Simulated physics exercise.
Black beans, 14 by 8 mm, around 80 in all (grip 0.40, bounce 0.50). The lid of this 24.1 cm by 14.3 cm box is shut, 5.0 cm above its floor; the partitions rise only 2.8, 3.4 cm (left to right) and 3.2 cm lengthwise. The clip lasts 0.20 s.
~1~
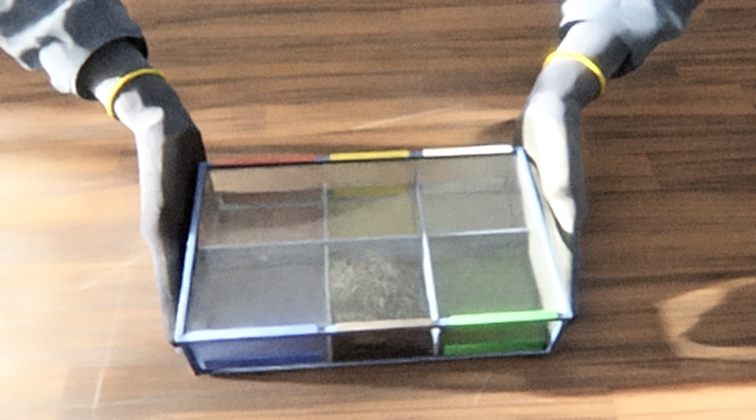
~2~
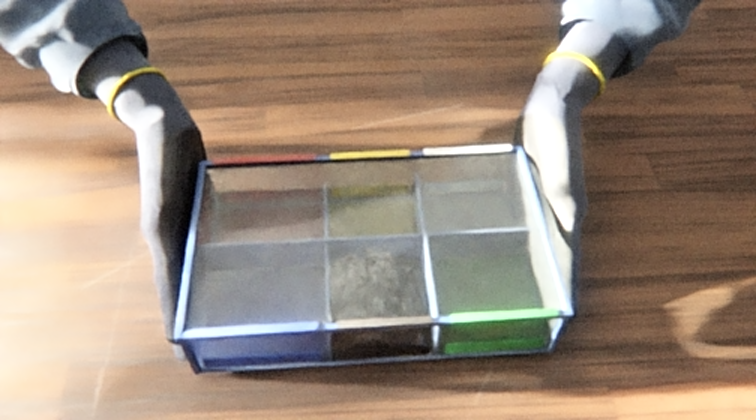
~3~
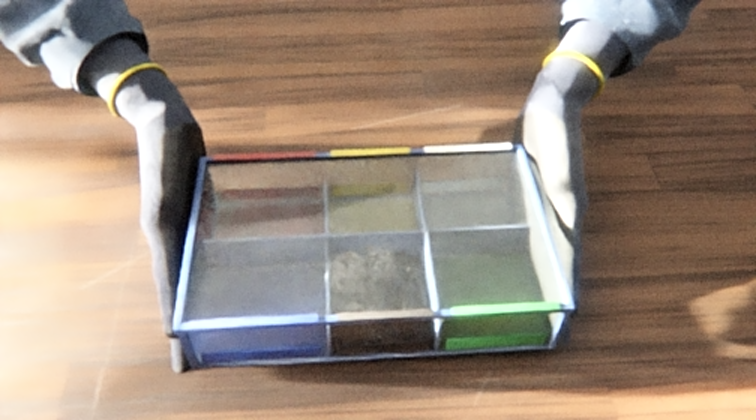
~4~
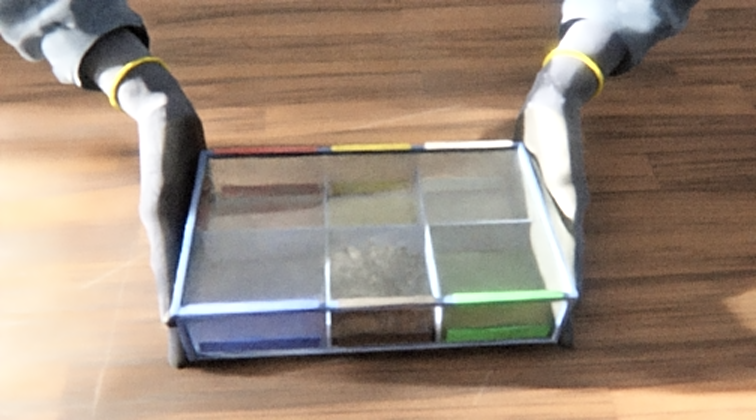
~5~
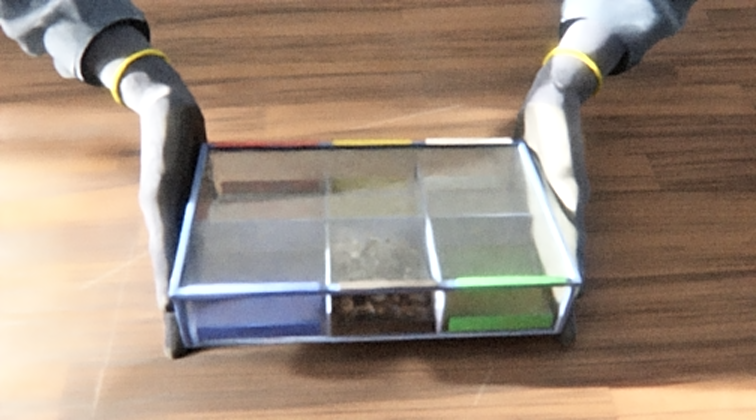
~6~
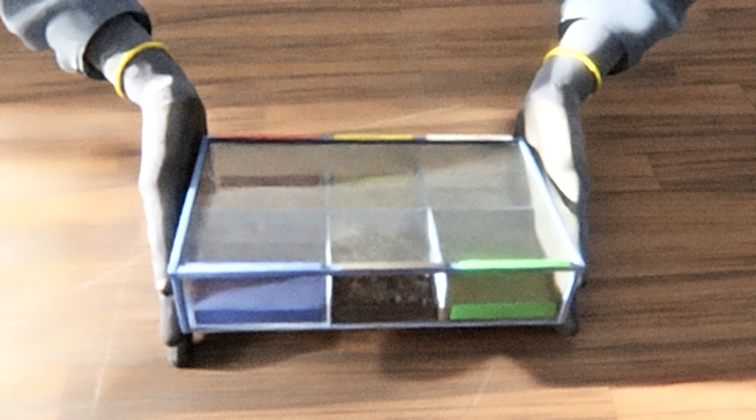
Above a wooden floor, two hands with yellow wristbands held a clear, closed box with six sections and dark bits in the front middle one, and slowly raised its front edge a little.
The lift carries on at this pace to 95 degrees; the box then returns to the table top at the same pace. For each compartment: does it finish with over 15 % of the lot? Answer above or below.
Red compartment: Below; blue compartment: Below; green compartment: Below; yellow compartment: Above; white compartment: Above; black compartment: Above.
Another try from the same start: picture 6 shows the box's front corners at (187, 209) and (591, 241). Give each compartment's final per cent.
Red 0, blue 0, green 0, yellow 30, white 30, black 40.
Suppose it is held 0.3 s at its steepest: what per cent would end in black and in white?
Black 25, white 30.
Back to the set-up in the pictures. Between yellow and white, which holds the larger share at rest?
It is the yellow one.
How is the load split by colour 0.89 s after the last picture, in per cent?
Red 0, blue 0, green 0, yellow 20, white 10, black 70.
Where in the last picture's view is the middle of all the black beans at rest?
Around (397, 221).
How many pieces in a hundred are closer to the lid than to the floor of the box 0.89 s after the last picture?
Roughly 60 per cent.
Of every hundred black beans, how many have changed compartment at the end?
Some 70 per cent.
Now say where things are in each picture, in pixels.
In the first picture, box tilt 0 degrees, front corners at (183, 337) and (564, 314); black 100 %.
In the second picture, box tilt 1 degrees, front corners at (183, 334) and (565, 311).
In the third picture, box tilt 3 degrees, front corners at (182, 326) and (566, 305).
In the fourth picture, box tilt 6 degrees, front corners at (180, 311) and (569, 294), lowest corner right back.
In the fifth picture, box tilt 10 degrees, front corners at (178, 292) and (573, 280), lowest corner right back.
In the sixth picture, box tilt 14 degrees, front corners at (177, 271) and (576, 265), lowest corner right back; black 100 %.
Then, 0.89 s after the last picture, tilt 95 degrees; yellow 20 %, white 10 %, black 70 %.
Then, 1.48 s after the last picture, tilt 42 degrees; yellow 40 %, white 30 %, black 30 %.
Then, 2.12 s after the last picture, tilt 0 degrees; yellow 40 %, white 30 %, black 30 %.
In the end, red 0 %, blue 0 %, green 0 %, yellow 40 %, white 30 %, black 30 %.
